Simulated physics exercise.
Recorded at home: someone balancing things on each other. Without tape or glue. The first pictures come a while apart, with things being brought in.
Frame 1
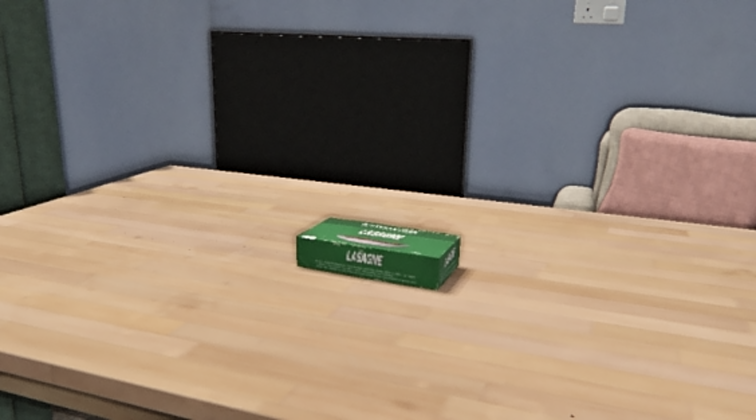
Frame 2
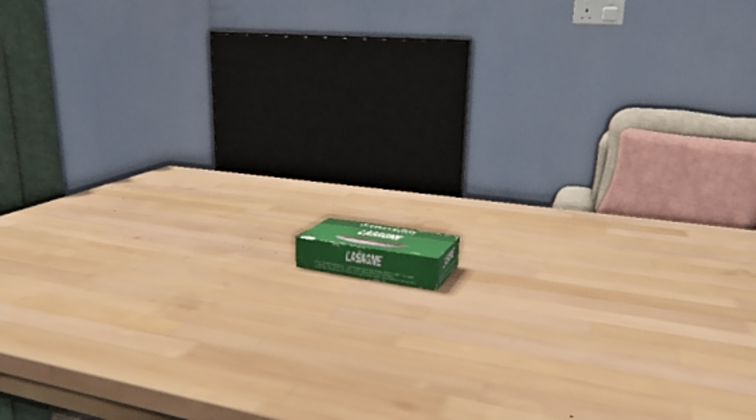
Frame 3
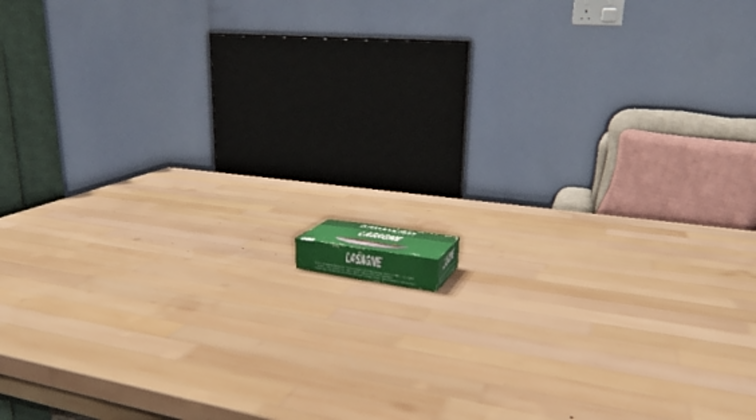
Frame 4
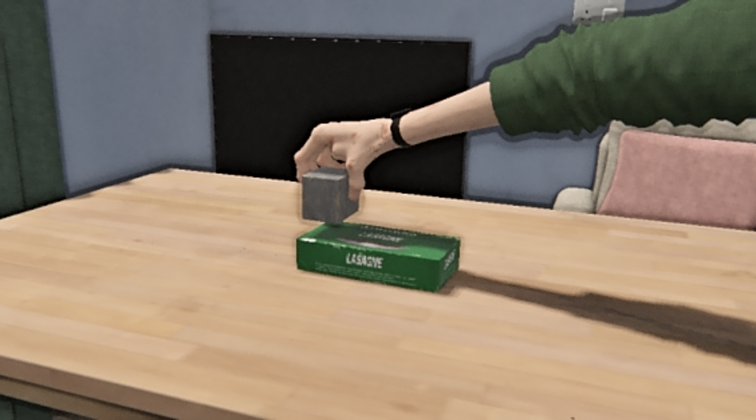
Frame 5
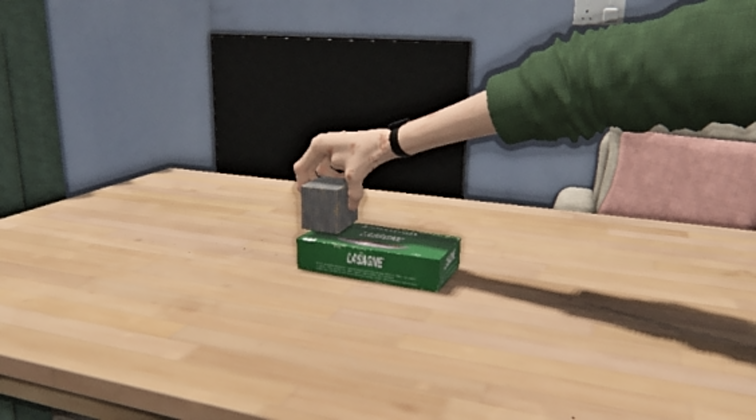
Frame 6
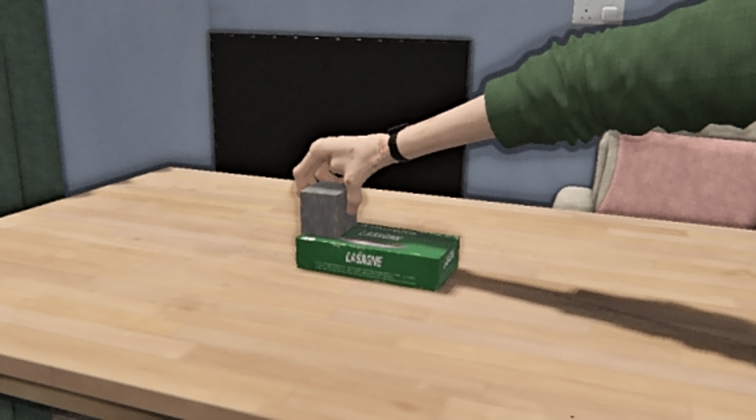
A hand in a green sleeve reached in from the right, holding a grey block above a green packet on a wooden table, and lowered it onto the packet's left end, keeping hold of it.
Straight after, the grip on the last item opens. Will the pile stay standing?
Yes.
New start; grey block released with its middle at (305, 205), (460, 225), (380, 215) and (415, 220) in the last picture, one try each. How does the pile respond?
Topples over, topples over, stays standing, stays standing.
Then, 0.30 s after the last picture, nothing has stirred.
Then, 0.60 s after the last picture, grey block resting near (329, 208).
At rest, both in place. Seen from the same camera at the end, grey block near (329, 208). The pile stays up.
